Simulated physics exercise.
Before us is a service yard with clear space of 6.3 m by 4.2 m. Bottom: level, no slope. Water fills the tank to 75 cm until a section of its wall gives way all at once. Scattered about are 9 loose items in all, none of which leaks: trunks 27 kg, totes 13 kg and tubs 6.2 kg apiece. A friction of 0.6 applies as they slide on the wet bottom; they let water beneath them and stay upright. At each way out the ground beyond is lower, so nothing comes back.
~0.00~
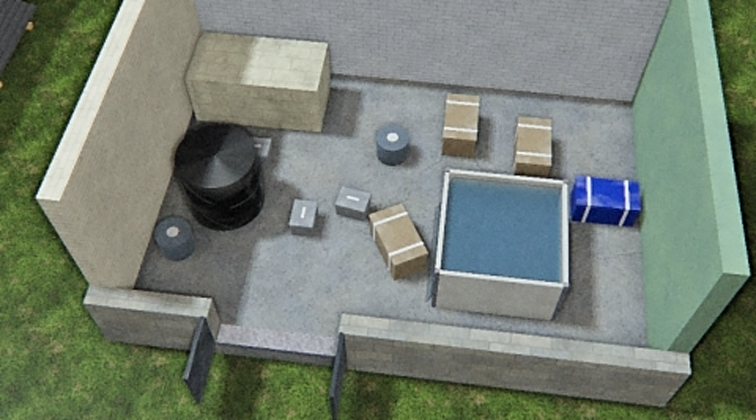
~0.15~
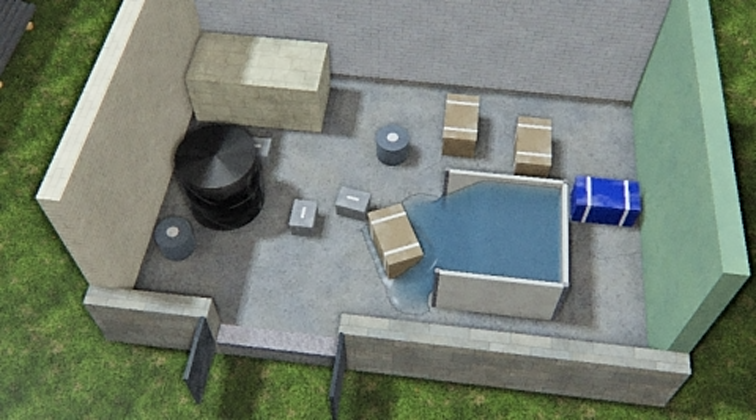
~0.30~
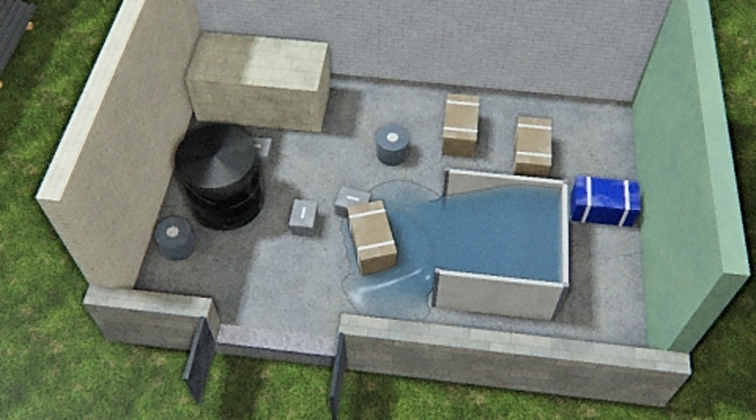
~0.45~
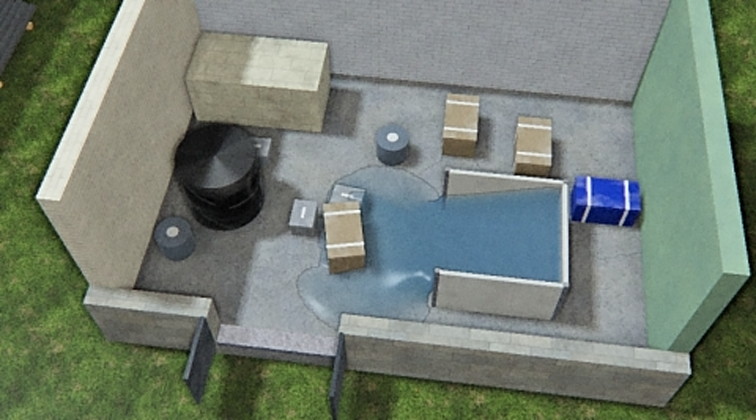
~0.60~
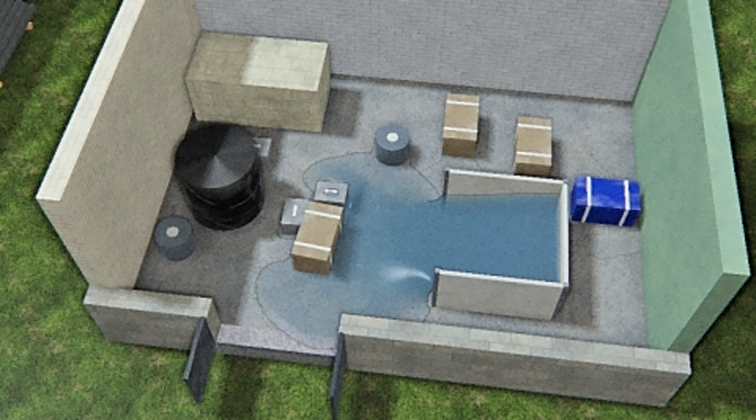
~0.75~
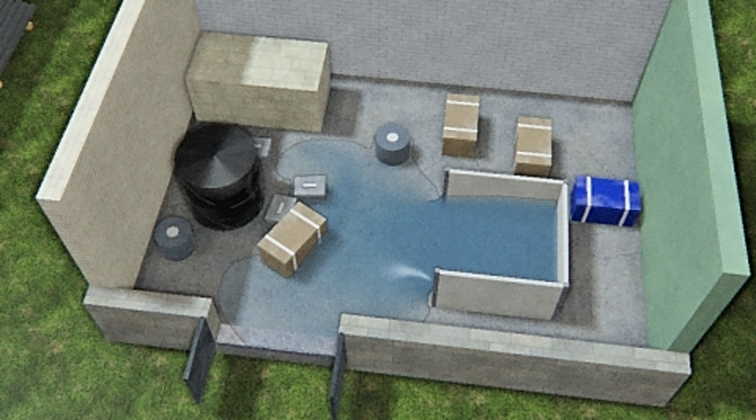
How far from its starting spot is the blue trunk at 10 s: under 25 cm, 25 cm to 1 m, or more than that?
Movement: Slight.
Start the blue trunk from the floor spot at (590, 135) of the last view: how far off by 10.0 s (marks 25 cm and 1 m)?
I'd say it does not really move.
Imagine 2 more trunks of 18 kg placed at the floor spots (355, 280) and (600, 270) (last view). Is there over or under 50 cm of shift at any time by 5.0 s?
So that's across the line and then behind the line.
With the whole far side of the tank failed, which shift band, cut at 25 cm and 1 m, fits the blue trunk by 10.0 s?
I'd say the blue trunk gets swept off.
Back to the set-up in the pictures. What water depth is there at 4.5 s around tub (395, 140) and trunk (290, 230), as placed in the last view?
Roughly 5 and 12 cm.
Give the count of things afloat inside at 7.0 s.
Answer: 2.
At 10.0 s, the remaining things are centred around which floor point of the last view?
The centre sits near (407, 208).
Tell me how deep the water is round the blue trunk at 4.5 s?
Roughly 0 cm at that moment.
After 2.0 s the blue trunk is near (608, 193), 0.0 m from its start, aground; 0 of 9 are out; 4 afloat.
After 4.5 s the blue trunk is near (608, 193), 0.0 m from its start, aground; 0 of 9 are out; 4 afloat.
After 7.0 s the blue trunk is near (608, 193), 0.0 m from its start, aground; 0 of 9 are out; 2 afloat.
After 10.0 s the blue trunk is near (608, 193), 0.0 m from its start, aground; 0 of 9 are out; 2 afloat.
